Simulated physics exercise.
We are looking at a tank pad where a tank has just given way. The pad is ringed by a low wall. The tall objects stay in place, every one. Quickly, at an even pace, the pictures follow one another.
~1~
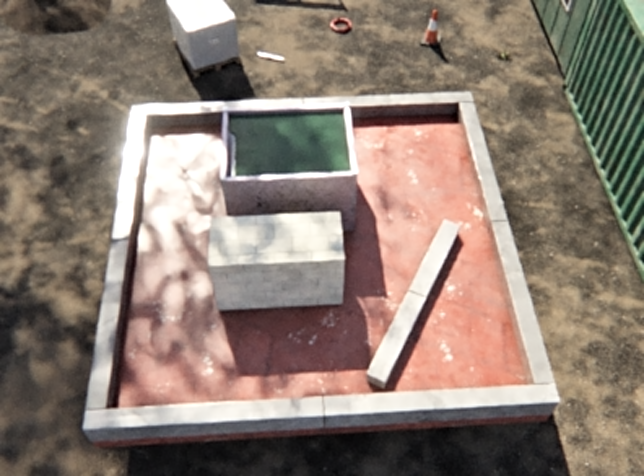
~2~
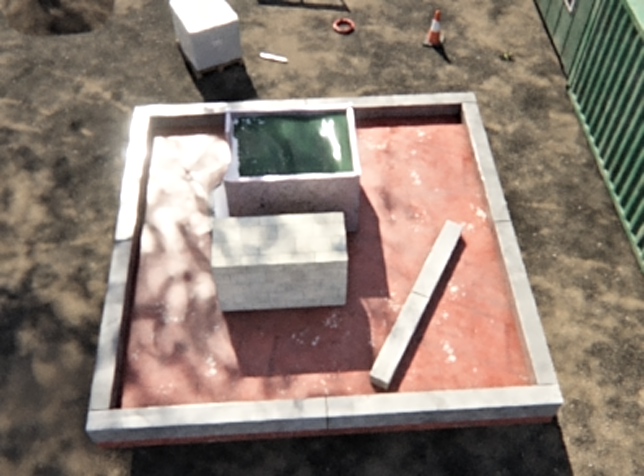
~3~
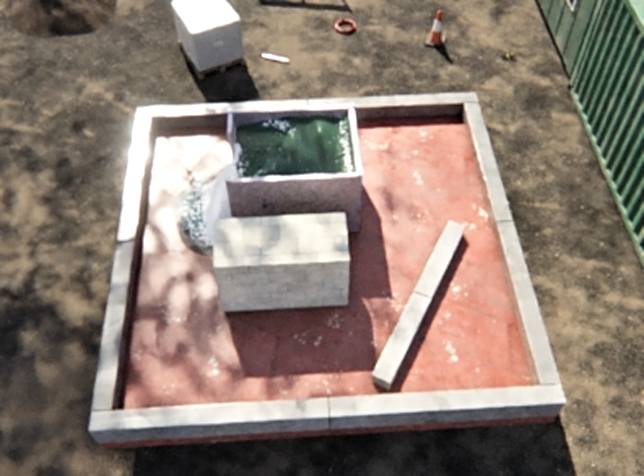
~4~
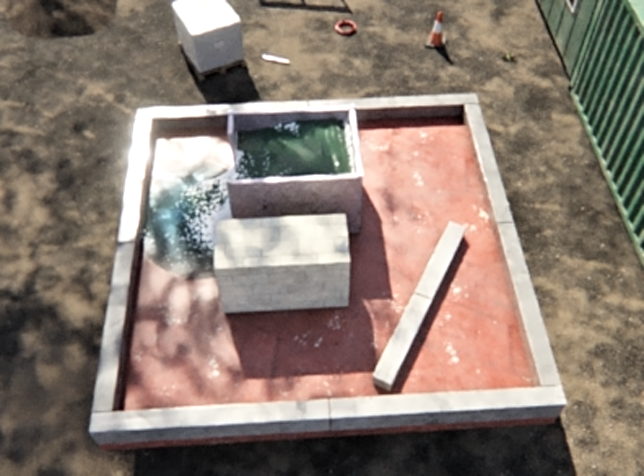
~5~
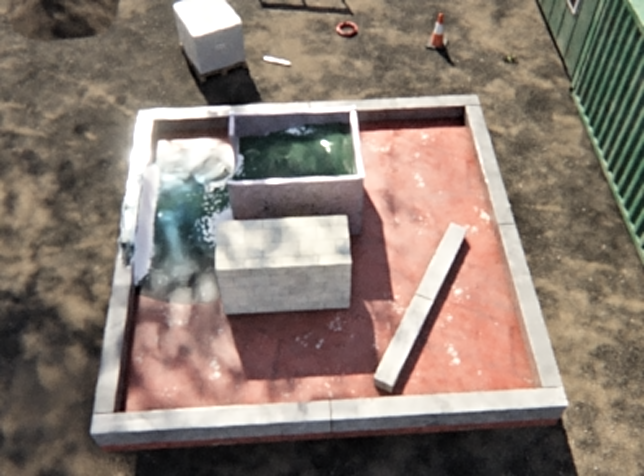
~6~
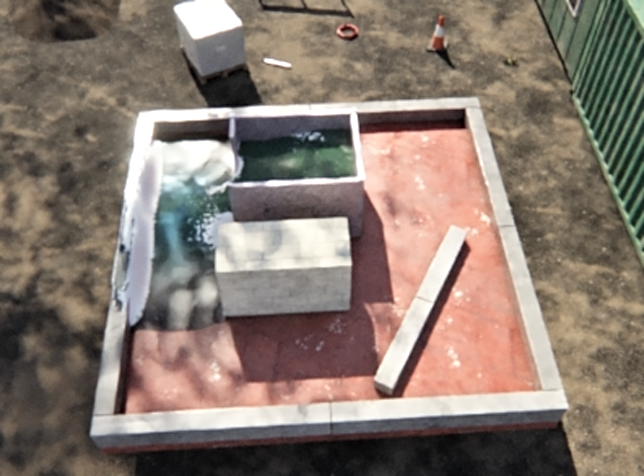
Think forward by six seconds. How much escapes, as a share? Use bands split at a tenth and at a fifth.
Over a fifth.
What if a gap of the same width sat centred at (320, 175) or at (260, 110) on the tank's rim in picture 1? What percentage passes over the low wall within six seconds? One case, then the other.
Case one: 2 percent; case two: 30 percent.
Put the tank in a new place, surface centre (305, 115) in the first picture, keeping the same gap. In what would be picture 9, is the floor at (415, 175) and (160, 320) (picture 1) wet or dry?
I reckon the two points are left untouched and drenched, in that order.
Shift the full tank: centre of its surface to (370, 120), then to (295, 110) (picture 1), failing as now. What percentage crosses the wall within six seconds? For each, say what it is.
Near 12 percent, then near 22 percent.
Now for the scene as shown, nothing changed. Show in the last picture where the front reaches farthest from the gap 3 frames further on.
By then the tip should be at about (120, 423).
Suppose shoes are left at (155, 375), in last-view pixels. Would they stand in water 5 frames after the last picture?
Following the spread, that spot ends up waterlogged.
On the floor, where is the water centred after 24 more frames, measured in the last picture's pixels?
It is near (273, 241).
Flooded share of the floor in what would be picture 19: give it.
It should be close to 55 %.
A moment on, water covers 25 % of the floor; the low wall has let 1 % over.
Next, water covers 30 % of the floor; the low wall has let 7 % over.
Then, water covers 45 % of the floor; the low wall has let 21 % over.
Later, water covers 65 % of the floor; the low wall has let 23 % over.
In the end, water covers 75 % of the floor; the low wall has let 23 % over.
